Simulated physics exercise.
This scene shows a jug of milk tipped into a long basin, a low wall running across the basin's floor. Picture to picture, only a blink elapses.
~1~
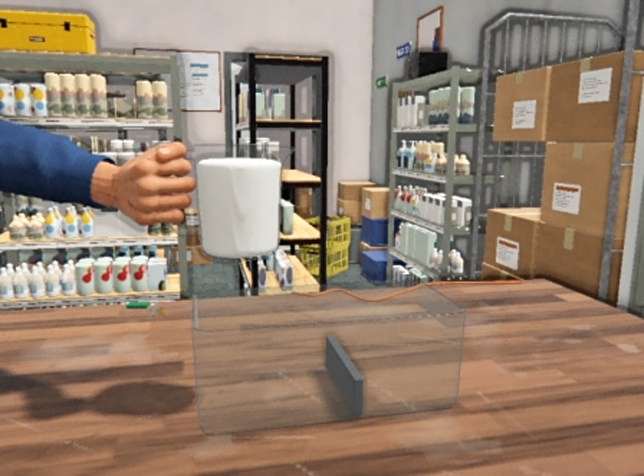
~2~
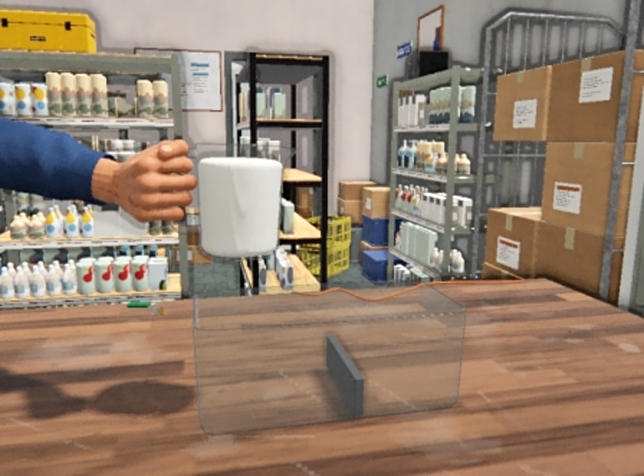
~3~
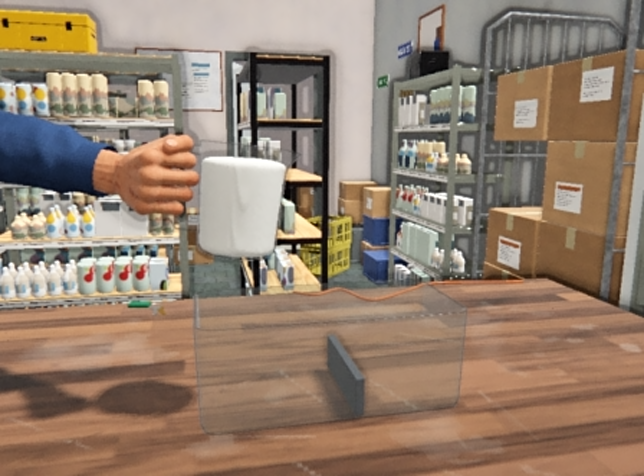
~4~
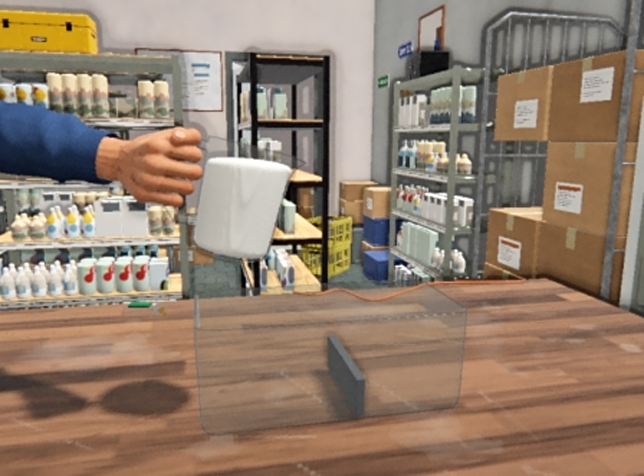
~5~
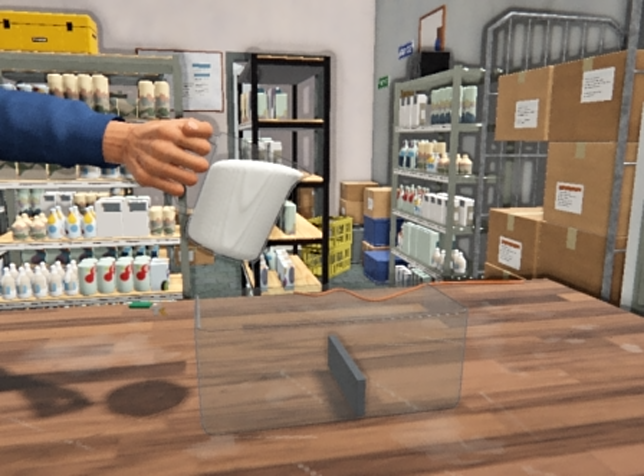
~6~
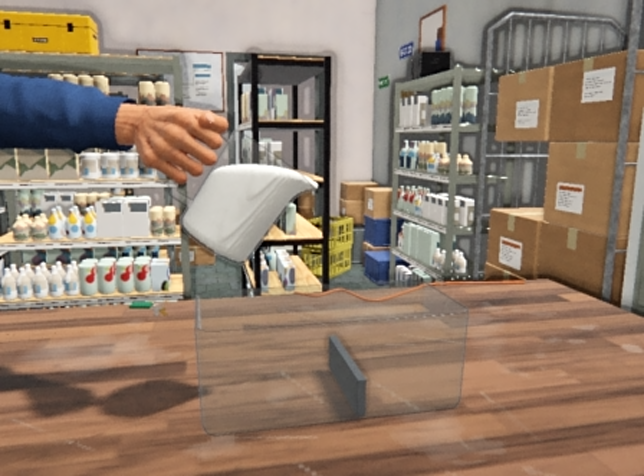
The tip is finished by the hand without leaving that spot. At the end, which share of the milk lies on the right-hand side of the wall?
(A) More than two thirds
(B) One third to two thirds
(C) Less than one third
Option B: One third to two thirds.
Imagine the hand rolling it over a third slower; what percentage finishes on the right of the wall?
Roughly 60 per cent ends up there.
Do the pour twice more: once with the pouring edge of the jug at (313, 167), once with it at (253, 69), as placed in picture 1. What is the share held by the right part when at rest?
Roughly 65 % the first time and roughly 10 % the second.
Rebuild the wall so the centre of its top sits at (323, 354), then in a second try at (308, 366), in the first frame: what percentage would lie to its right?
Try one about 80 %, try two about 90 %.
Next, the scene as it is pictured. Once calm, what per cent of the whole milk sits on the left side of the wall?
About 60 per cent.
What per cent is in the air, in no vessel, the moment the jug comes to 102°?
Close to 25 per cent.
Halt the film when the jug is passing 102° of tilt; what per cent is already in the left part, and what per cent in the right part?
The left part gets 5 percent; the right part gets 20 percent.
A moment on, the jug is tipped right over and 54 per cent is still to pour, 4 is left of the wall and 19 right of it.
Next, the jug is tipped right over and 9 per cent is still to pour, 43 is left of the wall and 38 right of it.
Then the jug is tipped right over and 0 per cent is still to pour, 57 is left of the wall and 39 right of it.
Later the jug is tipped right over and 0 per cent is still to pour, 58 is left of the wall and 40 right of it.
At rest 58 per cent lies left of the wall, 40 right of it and 2 outside.
